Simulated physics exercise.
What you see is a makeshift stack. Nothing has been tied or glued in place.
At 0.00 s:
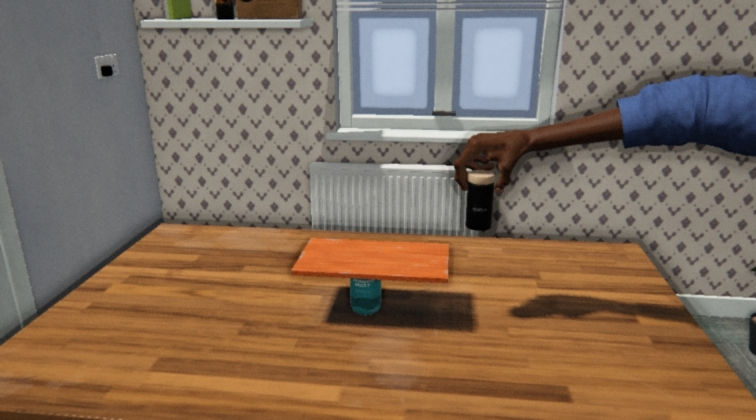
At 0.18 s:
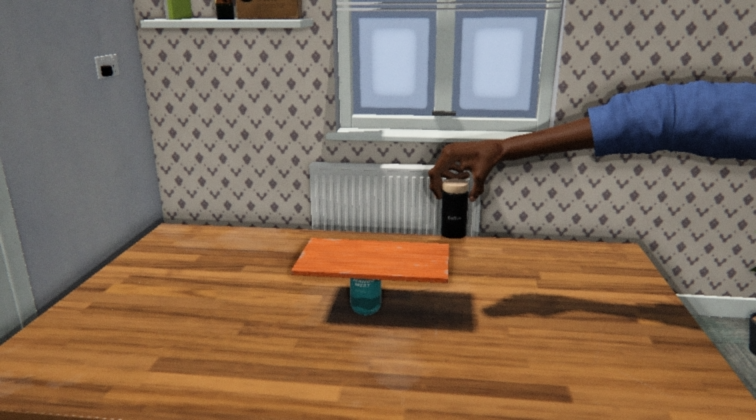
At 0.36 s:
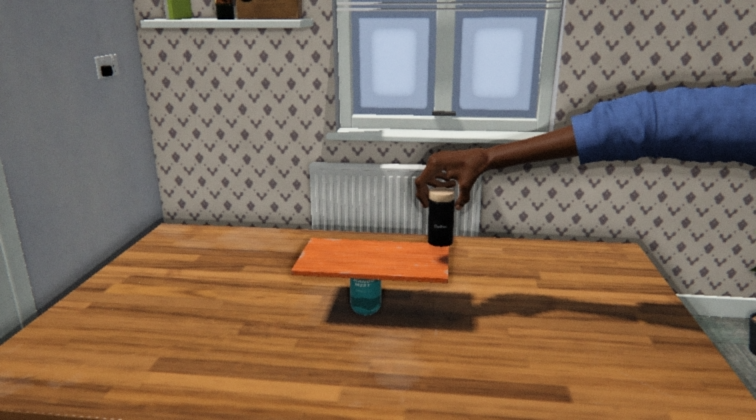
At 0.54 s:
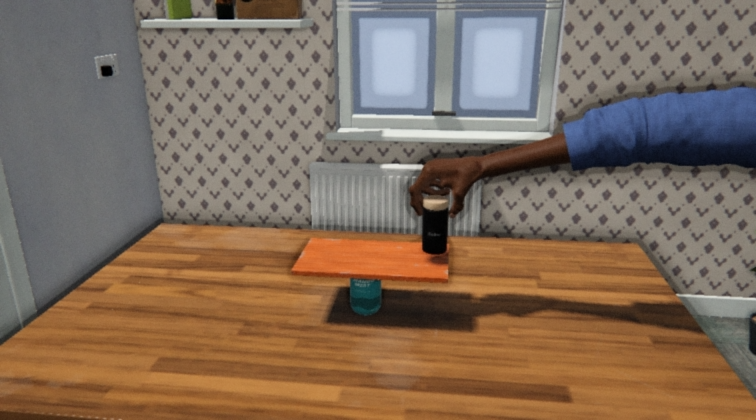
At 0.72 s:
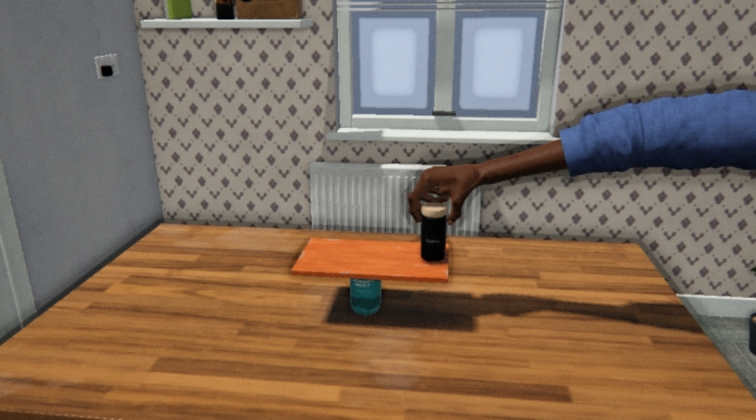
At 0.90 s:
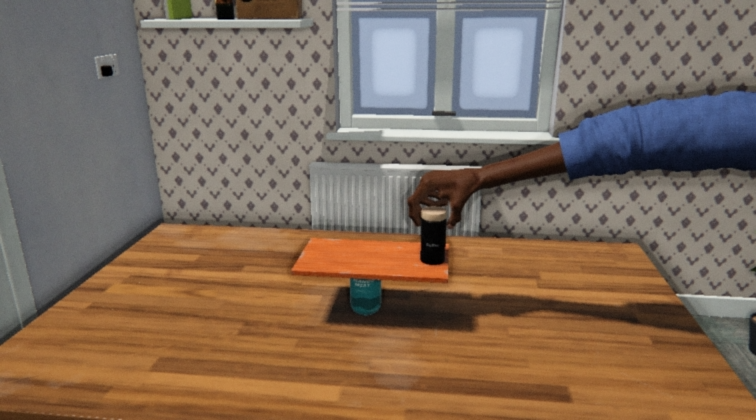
Hand lowering a black shaker leftward onto the right end of an orange board balanced on a teal object, still gripping it.
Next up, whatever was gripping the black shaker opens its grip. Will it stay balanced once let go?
No.
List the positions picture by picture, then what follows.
In the first picture, coming down; black shaker (480, 200); orange board (374, 259).
In the second picture, coming down; black shaker (455, 208); orange board (374, 259).
In the third picture, coming down; black shaker (441, 217); orange board (374, 259).
In the fourth picture, coming down; black shaker (435, 225); orange board (374, 259).
In the fifth picture, coming down; black shaker (433, 232); orange board (374, 259).
In the sixth picture, set down, still held; black shaker (433, 236); orange board (374, 259).
After 1.40 s, black shaker now fallen; orange board tipped 30° from how it was.
After 1.60 s, orange board tipped 39° from how it was.
After 1.70 s, orange board now fallen.
After 1.90 s, things are still on the move.
By the end (2.2 s), fallen, black shaker and orange board; turquoise can in place. The stack comes apart.
